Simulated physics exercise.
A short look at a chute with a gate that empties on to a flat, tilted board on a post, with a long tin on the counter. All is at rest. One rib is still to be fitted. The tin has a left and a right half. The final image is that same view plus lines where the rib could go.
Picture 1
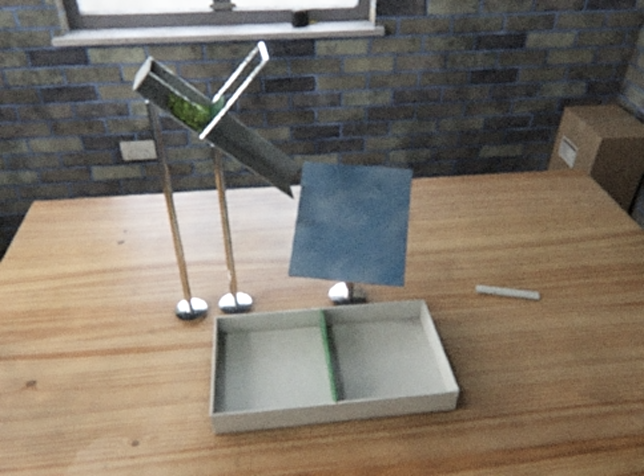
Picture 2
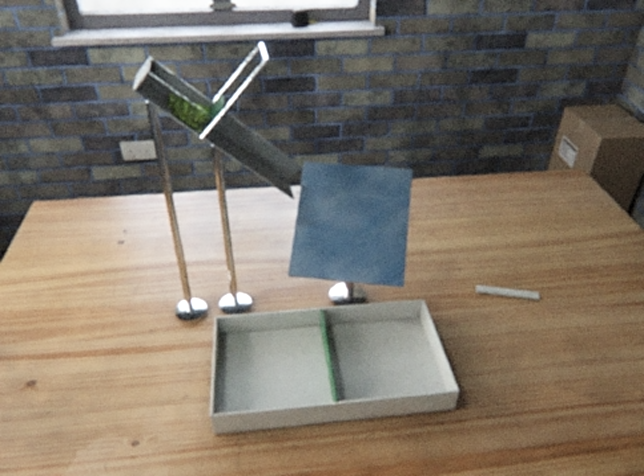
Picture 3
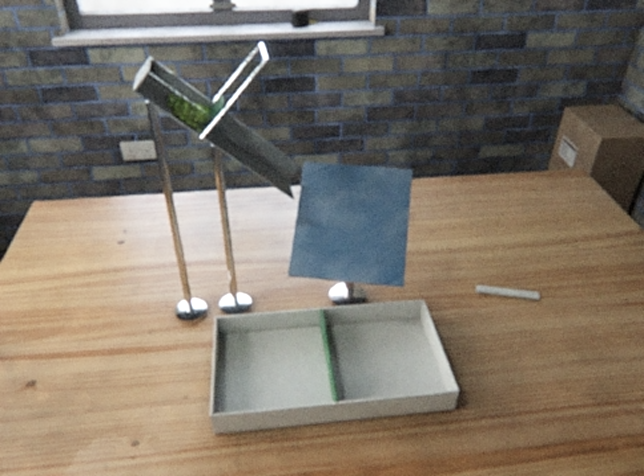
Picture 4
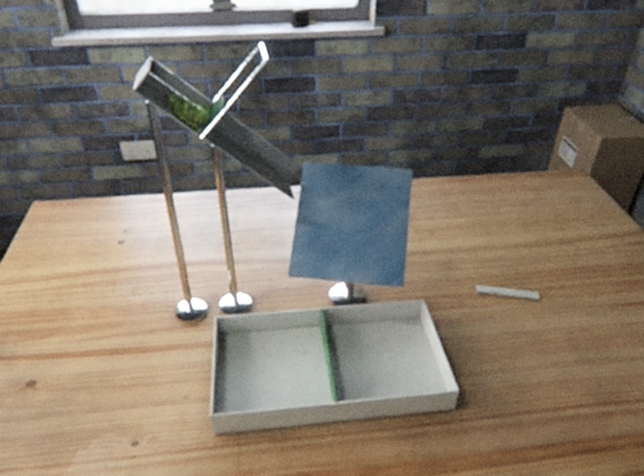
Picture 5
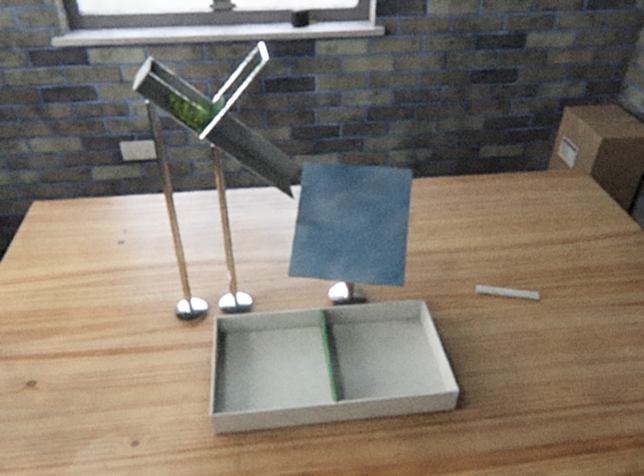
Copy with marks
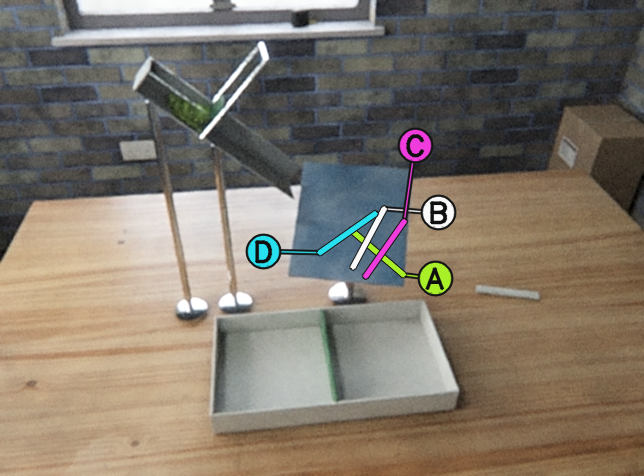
On a wooden table by a brick wall, a raised, sloping chute held dried peas behind a shut gate, above a tilted blue board and a long, divided tin; nothing moved.
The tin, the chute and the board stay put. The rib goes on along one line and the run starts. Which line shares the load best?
Best: B.
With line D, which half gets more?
More lands on the left.
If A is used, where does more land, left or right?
More lands on the right.
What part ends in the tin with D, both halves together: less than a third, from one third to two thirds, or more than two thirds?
Line D gives more than two thirds.
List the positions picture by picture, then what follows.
Load behind the gate at (194, 114), dried peas; lip of the chute at (291, 190), sloping fairly steeply, in the first picture.
Middle of the board at (352, 221), tilted fairly steeply; middle of its low edge at (345, 281); of its high edge at (358, 165), in the second picture.
Front corners of the tin at (211, 415) and (458, 391); front end of its middle wall at (337, 403); gate still shut at (220, 106), in the third picture.
Middle of the load at (194, 114); lip at (291, 190), in the fourth picture.
Middle of the load at (194, 114); lip at (291, 190), in the fifth picture.
On the marked copy, line A from (351, 230) to (403, 274); line B from (384, 208) to (353, 267); line C from (404, 221) to (365, 276); line D from (375, 213) to (319, 252).
With A, of what is caught, a small part in the left half, most in the right.
With B, of what is caught, about half in the left half, about half in the right.
With C, of what is caught, a small part in the left half, most in the right.
With D, of what is caught, most in the left half, a small part in the right.
